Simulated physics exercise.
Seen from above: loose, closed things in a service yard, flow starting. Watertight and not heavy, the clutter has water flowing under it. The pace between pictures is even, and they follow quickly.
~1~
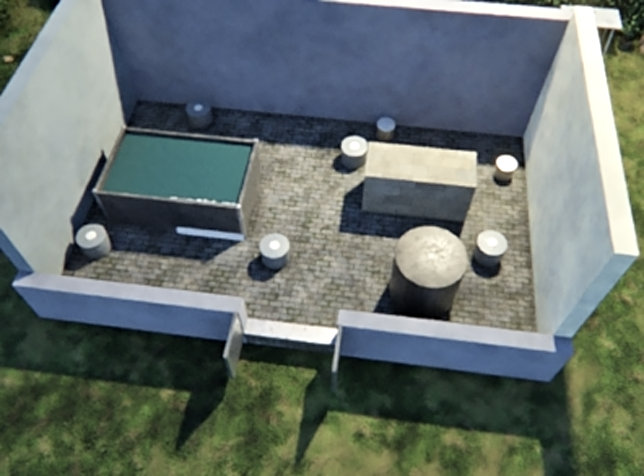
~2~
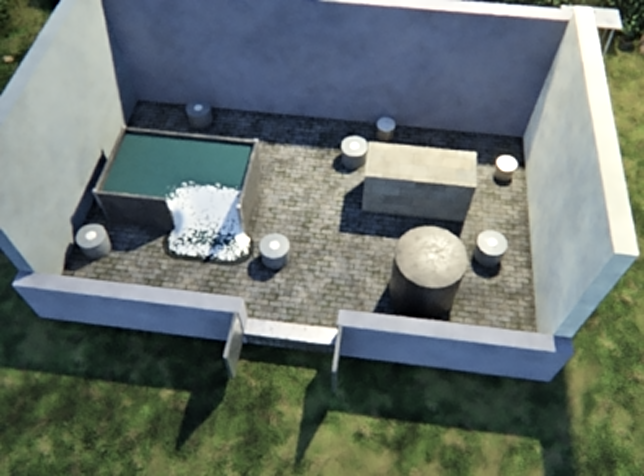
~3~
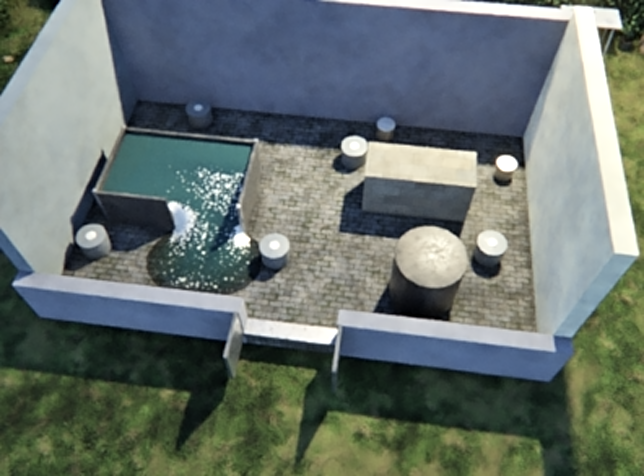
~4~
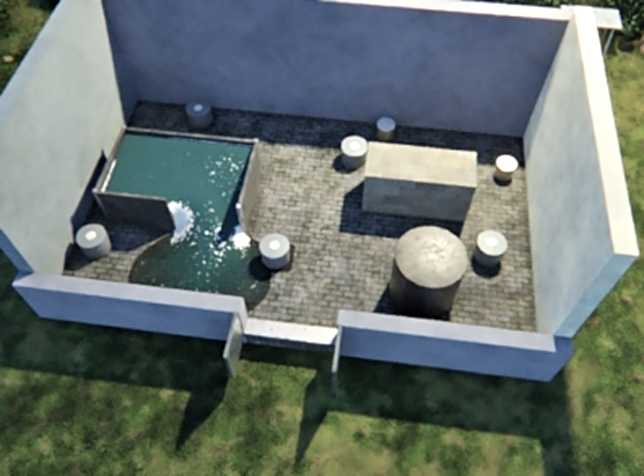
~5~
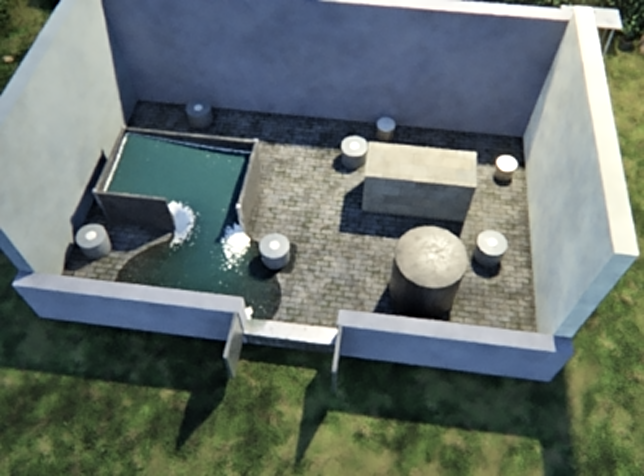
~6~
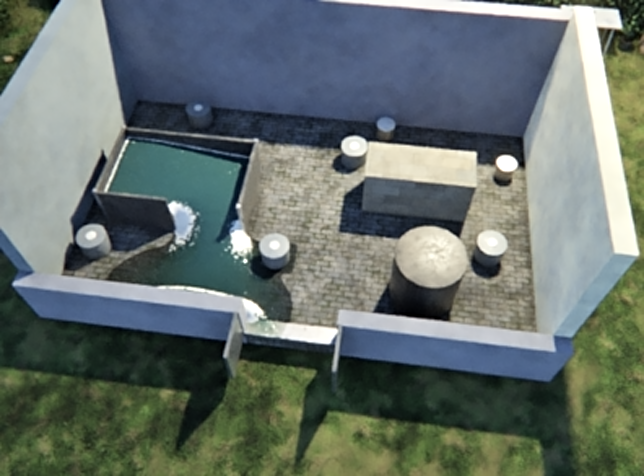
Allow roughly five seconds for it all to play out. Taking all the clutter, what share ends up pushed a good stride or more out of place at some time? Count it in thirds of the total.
Lower than a third.
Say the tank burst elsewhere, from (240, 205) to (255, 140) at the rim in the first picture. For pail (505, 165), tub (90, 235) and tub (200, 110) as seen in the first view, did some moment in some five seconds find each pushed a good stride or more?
Object by object: Covered the distance, short of it, short of it.
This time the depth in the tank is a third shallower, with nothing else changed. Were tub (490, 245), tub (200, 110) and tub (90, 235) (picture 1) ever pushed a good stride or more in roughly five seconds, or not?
Order as given: Not past it; not past it; displaced that much.
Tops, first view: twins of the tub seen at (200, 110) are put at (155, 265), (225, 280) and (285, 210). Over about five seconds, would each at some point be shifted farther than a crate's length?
Shoved clear, shoved clear, stays put.
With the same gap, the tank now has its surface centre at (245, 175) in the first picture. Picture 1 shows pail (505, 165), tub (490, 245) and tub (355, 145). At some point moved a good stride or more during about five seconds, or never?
Short of it, short of it, short of it.
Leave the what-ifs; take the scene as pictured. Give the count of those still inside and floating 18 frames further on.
By my count, 1.
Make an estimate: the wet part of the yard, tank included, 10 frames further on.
My guess is around 40 per cent.
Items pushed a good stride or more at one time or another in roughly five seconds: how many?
So the number is 0.
A moment on, 0 of 8 are well off their spots; 0 afloat.
Next, 0 of 8 are well off their spots; 1 afloat.
Later, 0 of 8 are well off their spots; 1 afloat.
In the end, 0 of 8 are well off their spots, and 0 have been at some point; 2 afloat.
